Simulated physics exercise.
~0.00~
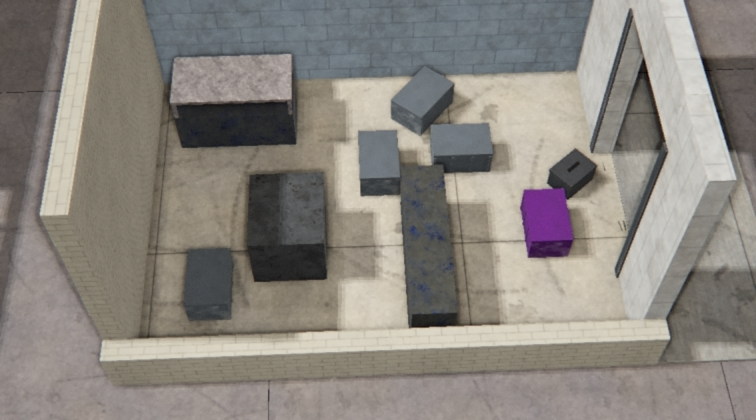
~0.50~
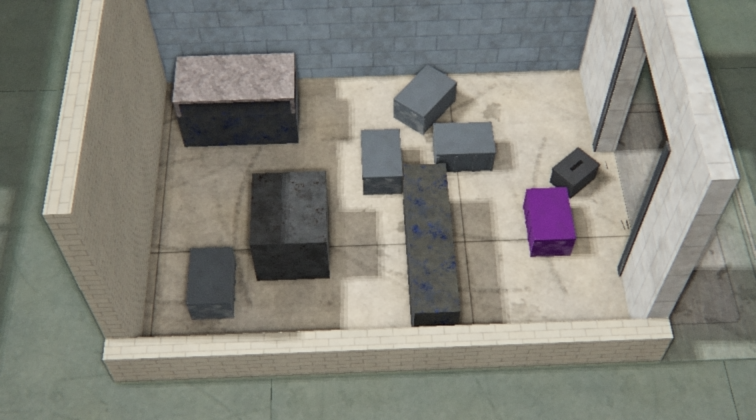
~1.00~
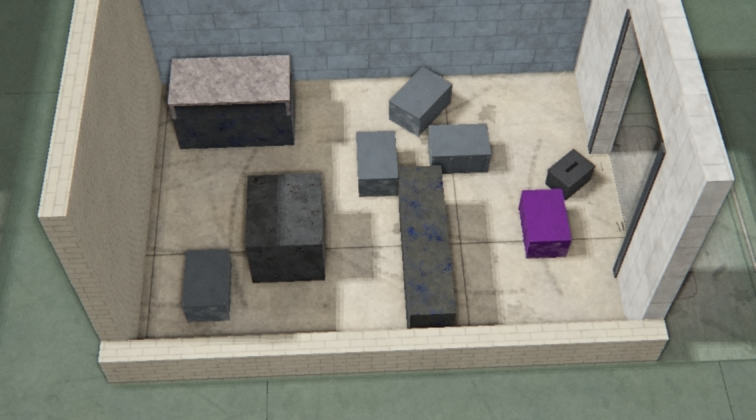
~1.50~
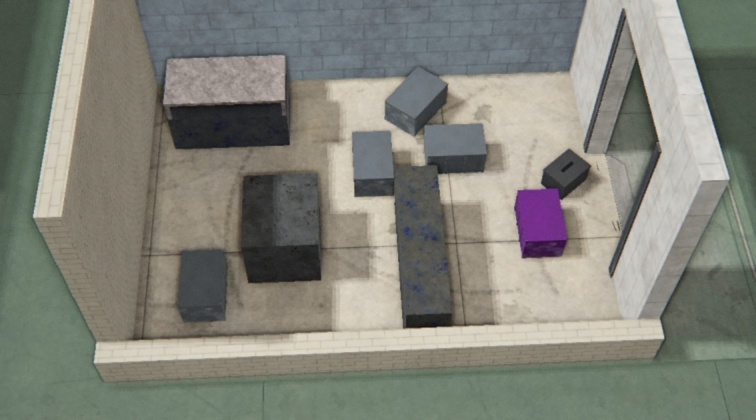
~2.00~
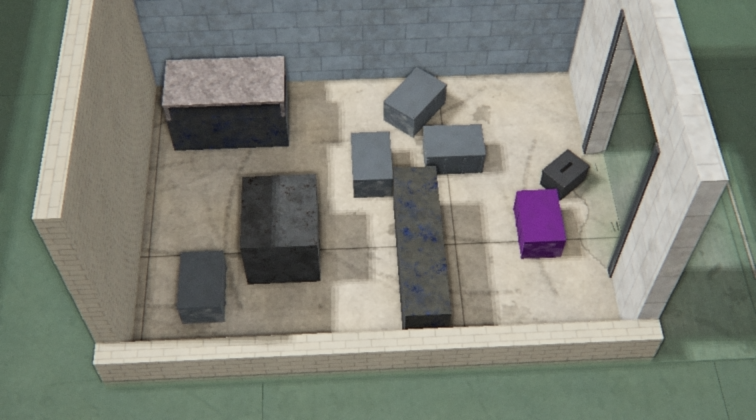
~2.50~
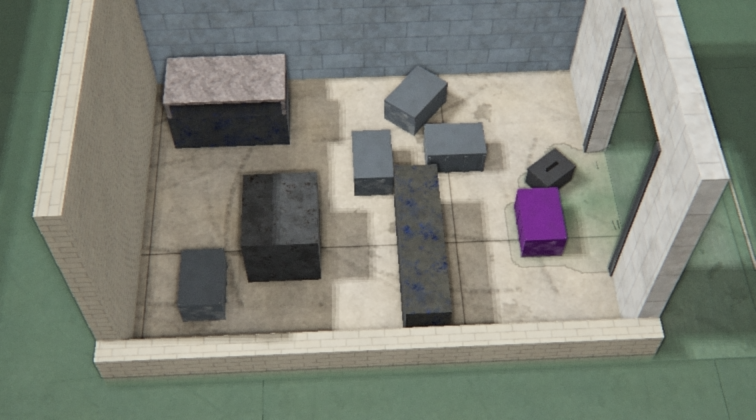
Small walled shop seen from above, greenish water surrounding it and seeping through the right doorway, a small dark box shifting slightly.
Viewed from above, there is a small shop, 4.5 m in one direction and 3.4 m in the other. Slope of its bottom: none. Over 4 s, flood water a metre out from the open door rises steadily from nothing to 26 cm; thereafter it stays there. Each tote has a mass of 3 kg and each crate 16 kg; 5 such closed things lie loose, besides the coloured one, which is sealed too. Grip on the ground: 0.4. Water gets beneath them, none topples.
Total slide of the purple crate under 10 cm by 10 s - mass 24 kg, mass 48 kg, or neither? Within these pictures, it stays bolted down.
The answer is neither mass.
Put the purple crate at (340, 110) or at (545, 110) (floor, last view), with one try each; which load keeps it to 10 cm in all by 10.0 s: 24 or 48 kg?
In order, no load succeeds and heavier load succeeds alone.
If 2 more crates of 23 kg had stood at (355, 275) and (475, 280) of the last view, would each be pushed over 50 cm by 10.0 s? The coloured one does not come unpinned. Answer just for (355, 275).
Result: Stays within it.
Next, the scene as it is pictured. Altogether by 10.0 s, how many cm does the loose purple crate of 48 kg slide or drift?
It covers some 200 cm altogether.
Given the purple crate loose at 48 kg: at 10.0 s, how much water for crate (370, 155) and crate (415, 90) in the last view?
Roughly 10 and 14 cm.
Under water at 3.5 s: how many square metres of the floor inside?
Some 3.0 m2 of it.
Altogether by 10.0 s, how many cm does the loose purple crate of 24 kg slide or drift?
Some 300 centimetres of travel in total.
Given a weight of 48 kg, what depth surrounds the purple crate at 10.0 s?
13 cm, roughly.
After 3.5 s the purple crate would be 34 cm from its start with 24 kg and 1 cm from its start with 48 kg; 7 cm of water round it then.
After 4.5 s the purple crate would be 82 cm from its start with 24 kg and 25 cm from its start with 48 kg; 8 cm of water round it then.
After 7.0 s the purple crate would be 75 cm from its start with 24 kg and 65 cm from its start with 48 kg; 18 cm of water round it then.
After 10.0 s the purple crate would be 56 cm from its start with 24 kg and 177 cm from its start with 48 kg; 13 cm of water round it then.
